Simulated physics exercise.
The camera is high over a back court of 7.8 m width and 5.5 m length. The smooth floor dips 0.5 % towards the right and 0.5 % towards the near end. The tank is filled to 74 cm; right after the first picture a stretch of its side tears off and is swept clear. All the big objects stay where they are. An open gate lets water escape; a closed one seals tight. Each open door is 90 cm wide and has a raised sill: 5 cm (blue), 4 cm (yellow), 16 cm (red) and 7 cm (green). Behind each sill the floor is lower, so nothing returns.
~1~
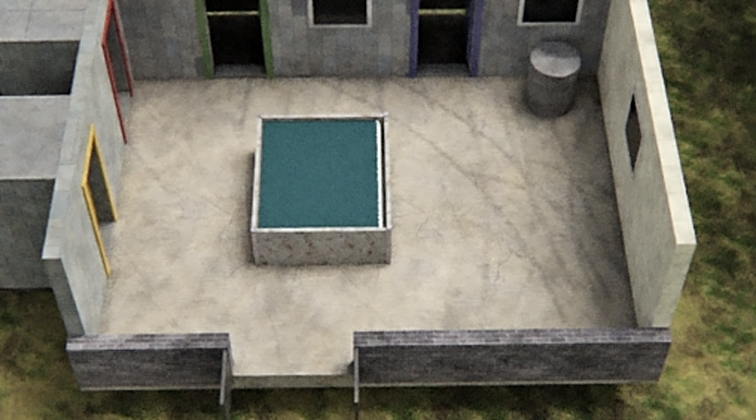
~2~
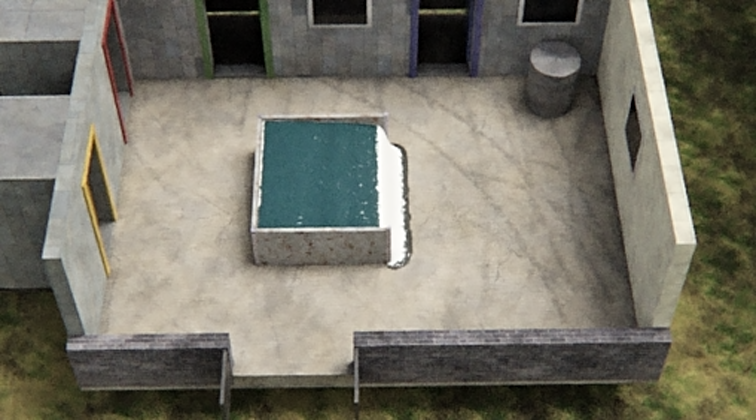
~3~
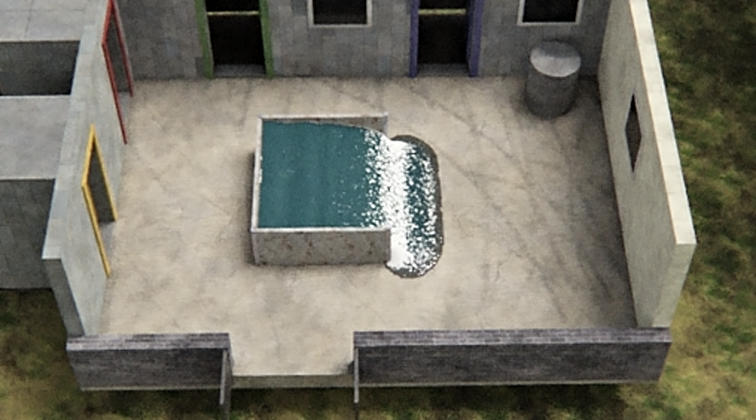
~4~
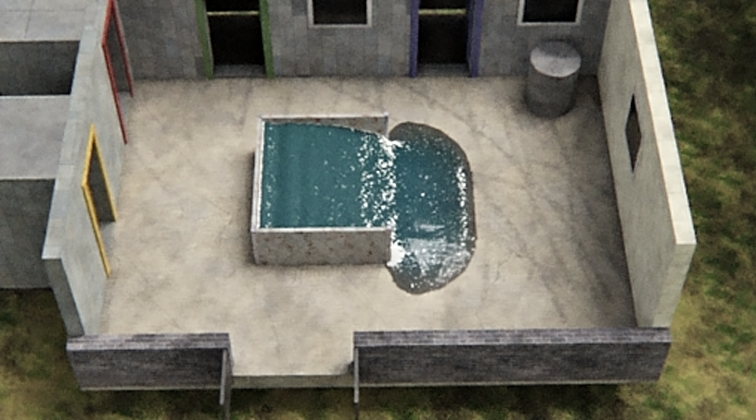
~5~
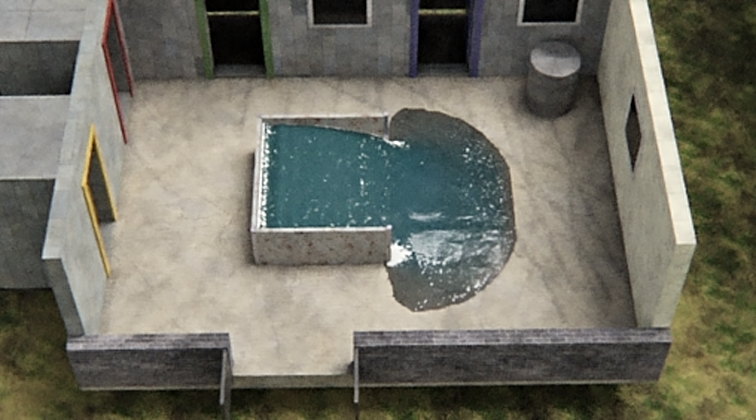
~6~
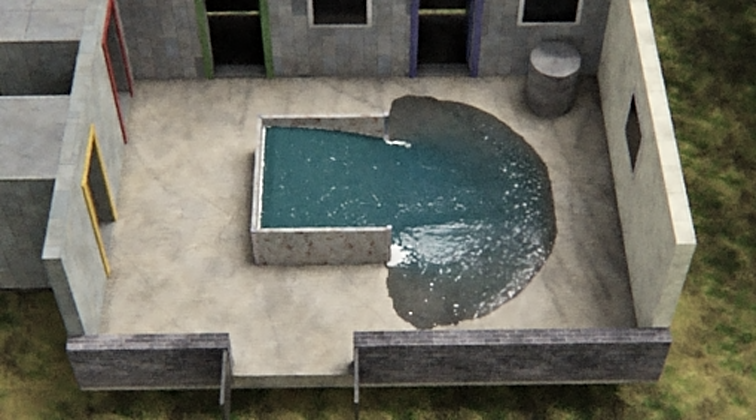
Water in a raised tank pouring out through its open right side and spreading in a widening rounded pool across a walled court.
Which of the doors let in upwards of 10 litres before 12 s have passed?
Within that time: At the blue door it passes the limit; at the yellow door it goes over the limit; at the red door it stays under the limit; at the green door it keeps below the limit.
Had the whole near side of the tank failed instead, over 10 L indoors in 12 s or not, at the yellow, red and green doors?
Then: Yellow under, red below, green below.
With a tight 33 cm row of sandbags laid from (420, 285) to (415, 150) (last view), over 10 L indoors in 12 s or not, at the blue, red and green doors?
Then: Blue over, red below, green below.
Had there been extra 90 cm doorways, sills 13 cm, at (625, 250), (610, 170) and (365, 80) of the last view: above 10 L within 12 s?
In turn: Over, over, not over.
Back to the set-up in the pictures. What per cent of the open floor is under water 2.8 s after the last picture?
About 45 per cent.
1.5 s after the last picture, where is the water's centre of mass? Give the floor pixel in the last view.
Near (477, 207).
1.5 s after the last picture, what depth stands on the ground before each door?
In cm: Blue 3, yellow 0, red 0, green 0.
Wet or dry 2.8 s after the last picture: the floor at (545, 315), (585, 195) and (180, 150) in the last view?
In turn: Under water, flooded, still dry.
Then, 0.7 s after the last picture water covers 40 % of the floor and is deepest (40 cm) near (607, 206); blue door 4 cm at the sill, 0 L in, yellow door not reached, red door not reached, green door not reached.
Then, 1.5 s after the last picture water covers 45 % of the floor and is deepest (48 cm) near (629, 346); blue door 3 cm at the sill, 1 L in, yellow door not reached, red door not reached, green door not reached.
Then, 2.8 s after the last picture water covers 45 % of the floor and is deepest (35 cm) near (589, 87); blue door 10 cm at the sill, 3 L in, yellow door not reached, red door not reached, green door not reached.
Then, 6.3 s after the last picture water covers 90 % of the floor and is deepest (16 cm) near (593, 357); blue door 10 cm at the sill, 40 L in, yellow door 8 cm at the sill, 6 L in, red door 12 cm at the sill, 0 L in, green door 3 cm at the sill, 0 L in.
Then, 11.3 s after the last picture water covers 100 % of the floor and is deepest (12 cm) near (247, 191); blue door 6 cm at the sill, 57 L in, yellow door 8 cm at the sill, 45 L in, red door 7 cm at the sill, 0 L in, green door 11 cm at the sill, 0 L in.
